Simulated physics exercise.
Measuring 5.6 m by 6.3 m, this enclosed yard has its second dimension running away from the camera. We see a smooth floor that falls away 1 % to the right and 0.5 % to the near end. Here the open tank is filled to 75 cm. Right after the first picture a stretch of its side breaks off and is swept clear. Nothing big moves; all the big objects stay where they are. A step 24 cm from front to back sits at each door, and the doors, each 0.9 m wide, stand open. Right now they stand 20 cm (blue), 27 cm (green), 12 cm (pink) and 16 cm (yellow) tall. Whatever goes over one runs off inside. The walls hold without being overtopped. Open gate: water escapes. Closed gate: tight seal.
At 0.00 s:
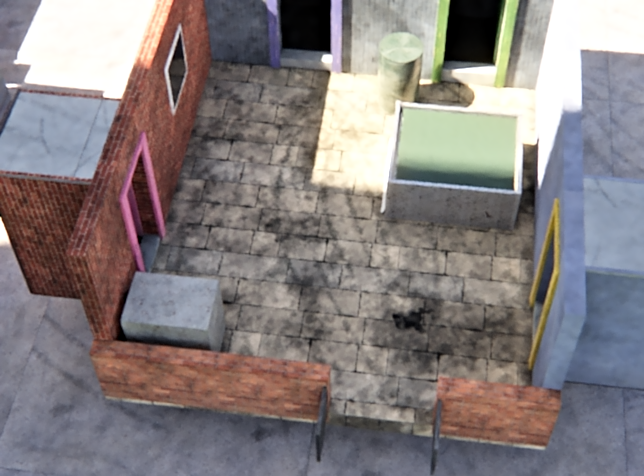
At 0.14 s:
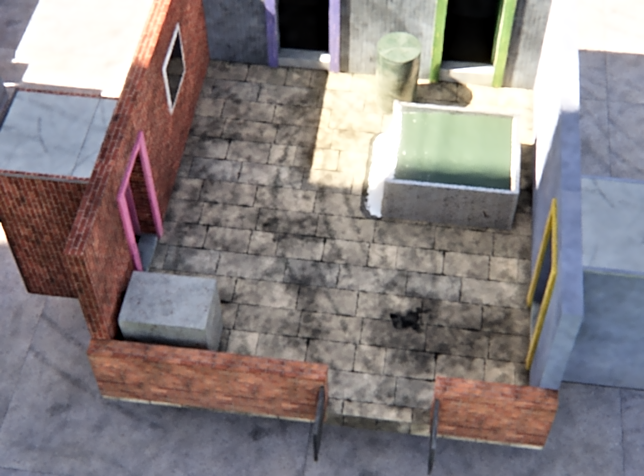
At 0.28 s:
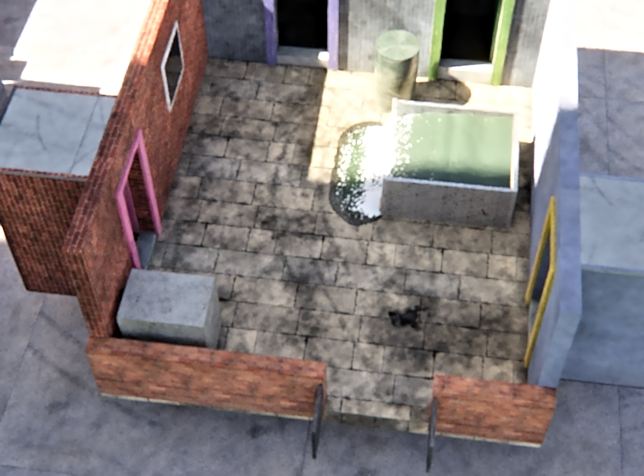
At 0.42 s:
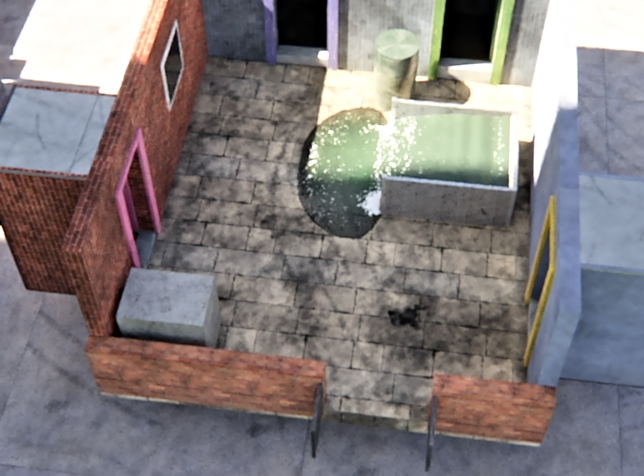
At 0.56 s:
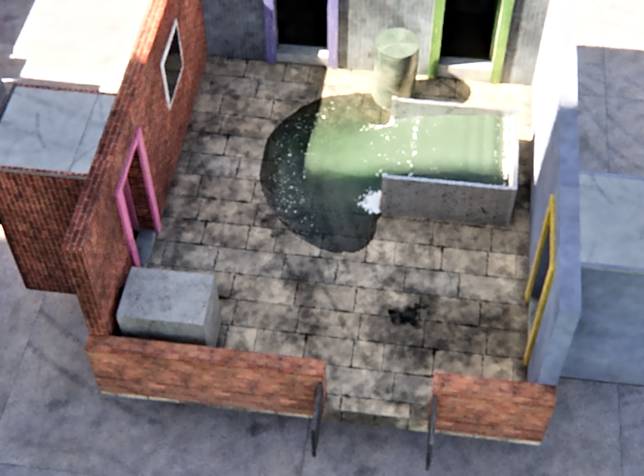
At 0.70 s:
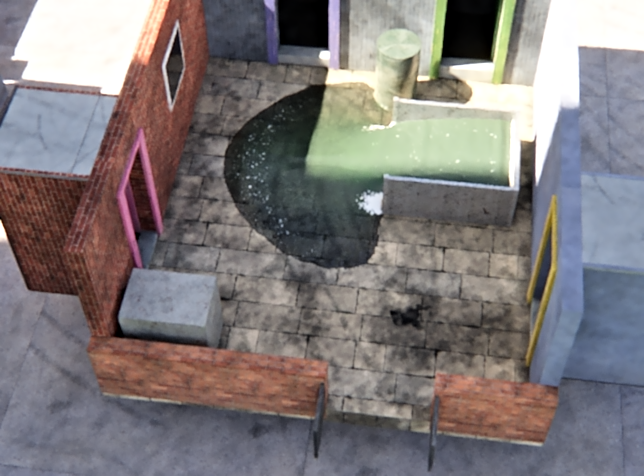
Green water pours from the tank's open left side and spreads across the paved yard.
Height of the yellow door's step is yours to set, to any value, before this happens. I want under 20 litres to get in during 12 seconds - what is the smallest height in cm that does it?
You would need about 8.5 cm.
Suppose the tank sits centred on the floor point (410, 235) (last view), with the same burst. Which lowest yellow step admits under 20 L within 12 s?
I'd put it at close to 7.5 cm.
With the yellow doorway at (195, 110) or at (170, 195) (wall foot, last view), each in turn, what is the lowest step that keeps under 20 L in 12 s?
Roughly 22 cm, then roughly 23 cm.
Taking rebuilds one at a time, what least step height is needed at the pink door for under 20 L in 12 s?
At pink, about 13.5 cm.
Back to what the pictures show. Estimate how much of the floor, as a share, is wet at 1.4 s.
About 45 per cent.
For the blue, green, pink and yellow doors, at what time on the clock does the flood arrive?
Front arrival: Blue 1.0 seconds, green 4.0 seconds, pink 1.4 seconds, yellow 5.0 seconds.
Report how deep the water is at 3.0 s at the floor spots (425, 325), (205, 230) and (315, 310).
About 0, 12 and 0 cm respectively.
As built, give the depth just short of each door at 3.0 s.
Centimetres: Blue = 19, green = 0, pink = 14, yellow = 0.
After 1.4 s water covers 45 % of the floor, deepest (32 cm) near (182, 155); it has not reached the yellow door.
After 3.0 s water covers 50 % of the floor, deepest (32 cm) near (121, 368); it has not reached the yellow door.
After 12.0 s water covers 95 % of the floor, deepest (11 cm) near (515, 415); 8 cm at the yellow door, 0 litres in over its 16 cm step.
At the yellow door as built, the water arrived by 5.3 s and peaked near 13 cm at 5.8 s.
With a step of 6.5 cm, 49 litres would have come in within the 12 s; with 10.5 cm, 5 litres. So under 20 litres takes about 8.5 cm.
